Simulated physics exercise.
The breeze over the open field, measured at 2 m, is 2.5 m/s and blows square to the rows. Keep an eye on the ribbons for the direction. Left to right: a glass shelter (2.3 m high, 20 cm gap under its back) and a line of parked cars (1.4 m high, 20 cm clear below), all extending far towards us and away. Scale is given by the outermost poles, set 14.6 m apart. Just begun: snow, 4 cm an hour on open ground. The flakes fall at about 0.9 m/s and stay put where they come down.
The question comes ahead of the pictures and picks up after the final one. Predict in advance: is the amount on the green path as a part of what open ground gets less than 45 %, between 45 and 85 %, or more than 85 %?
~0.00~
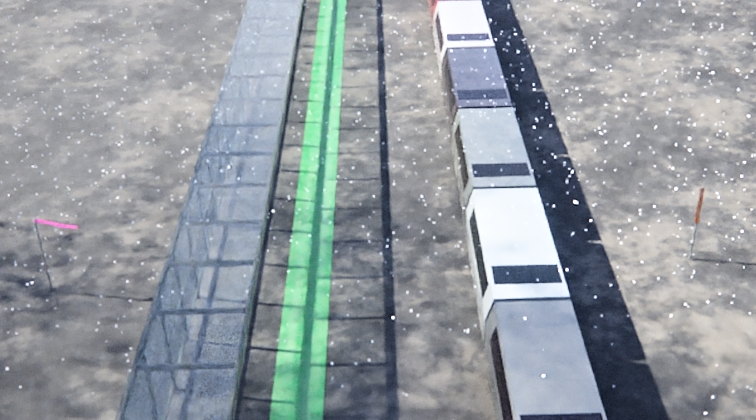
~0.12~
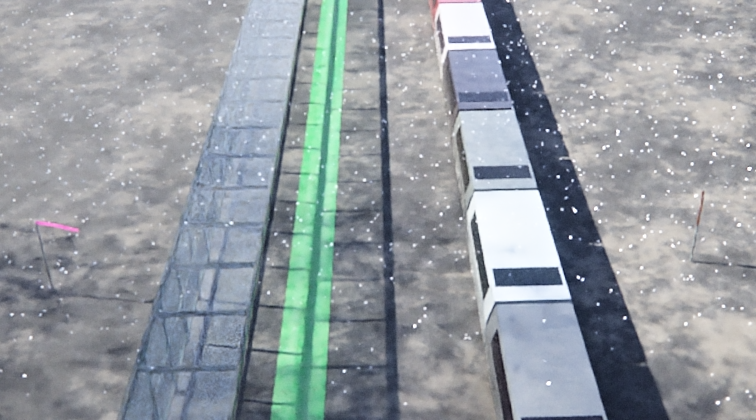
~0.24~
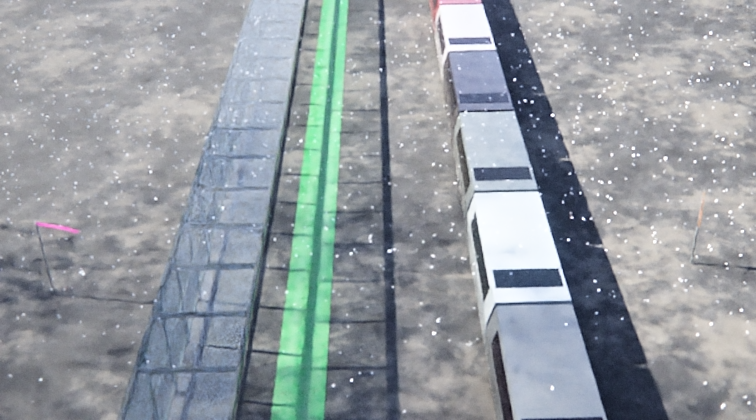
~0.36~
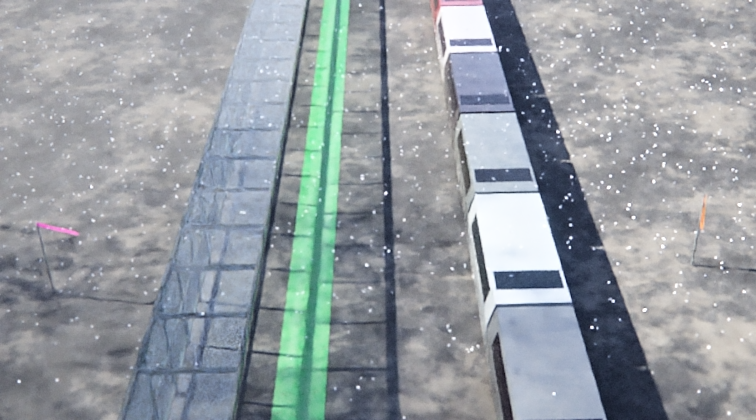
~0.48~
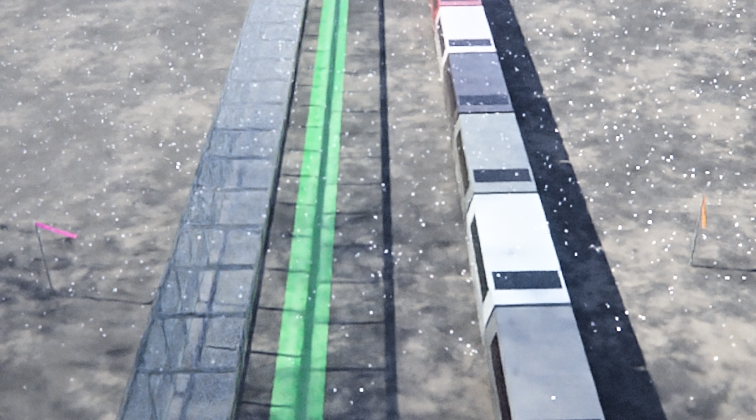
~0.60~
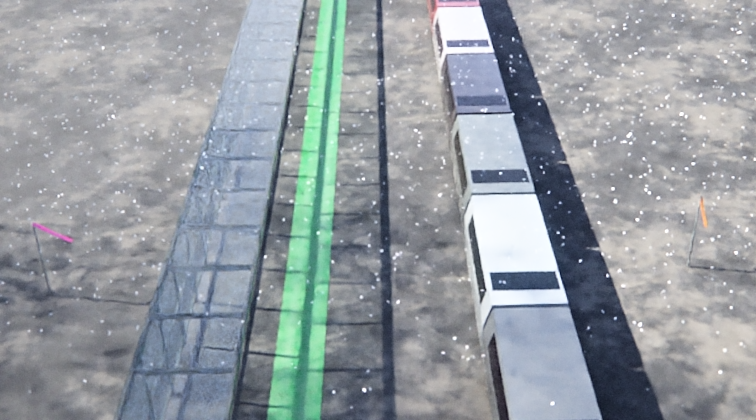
I would say from 45 to 85 %.
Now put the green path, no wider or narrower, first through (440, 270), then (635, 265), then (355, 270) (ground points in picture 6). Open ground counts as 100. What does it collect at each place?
Going place by place, it's about 90, 90 and 90 %.
After 10 minutes open ground has 7 mm and the green path 4 mm.
After 30 minutes open ground has 20 mm and the green path 13 mm.
After 60 minutes open ground has 40 mm and the green path 27 mm, so the green path has 66 % of the open amount; the left half of it has 64 %, the right half 69 %.
